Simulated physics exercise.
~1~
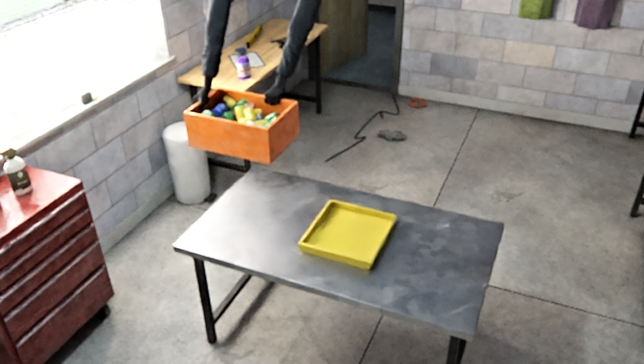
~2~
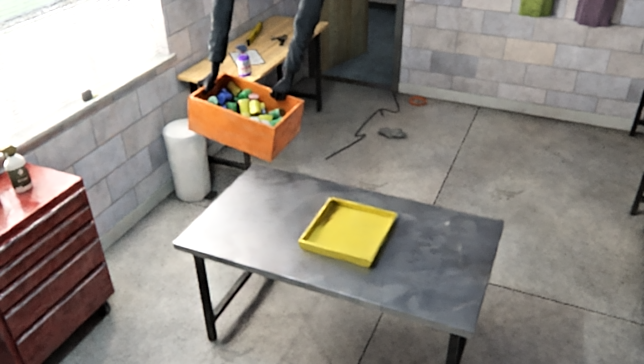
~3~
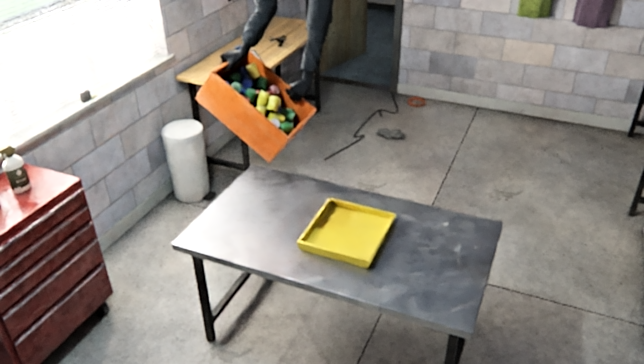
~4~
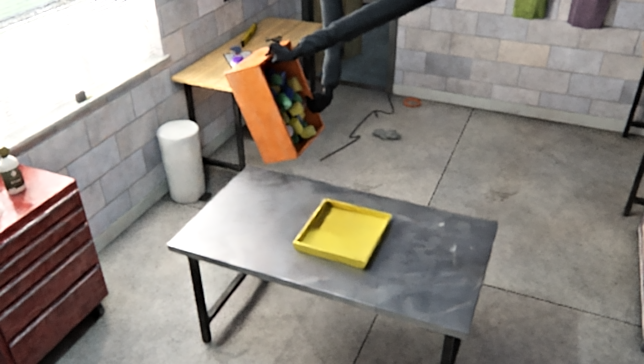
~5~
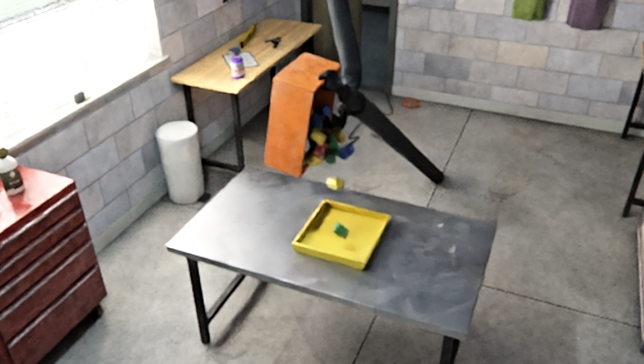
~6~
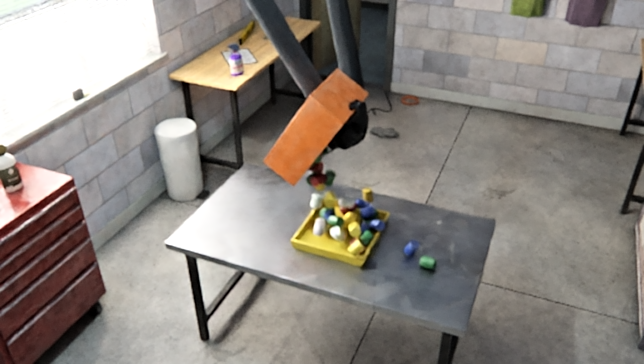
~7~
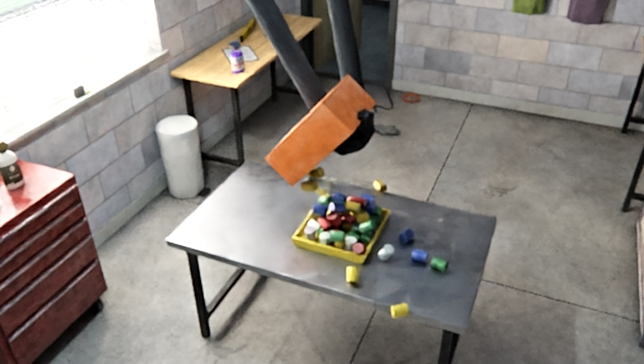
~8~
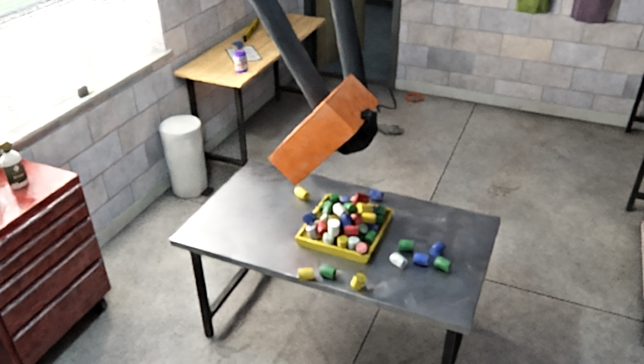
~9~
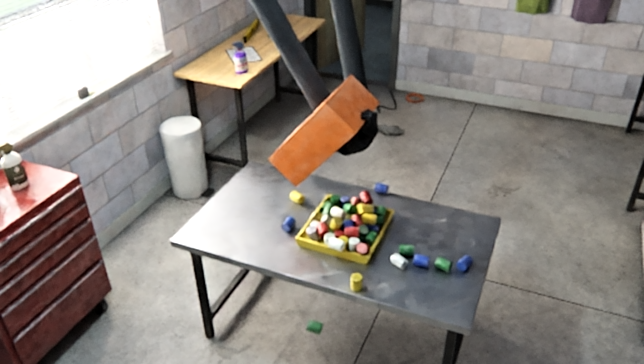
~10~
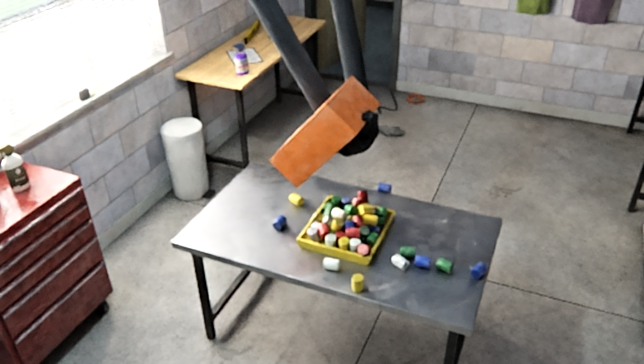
In a workshop, robotic arms tip small colourful jars into a yellow tray, spilling some outside.
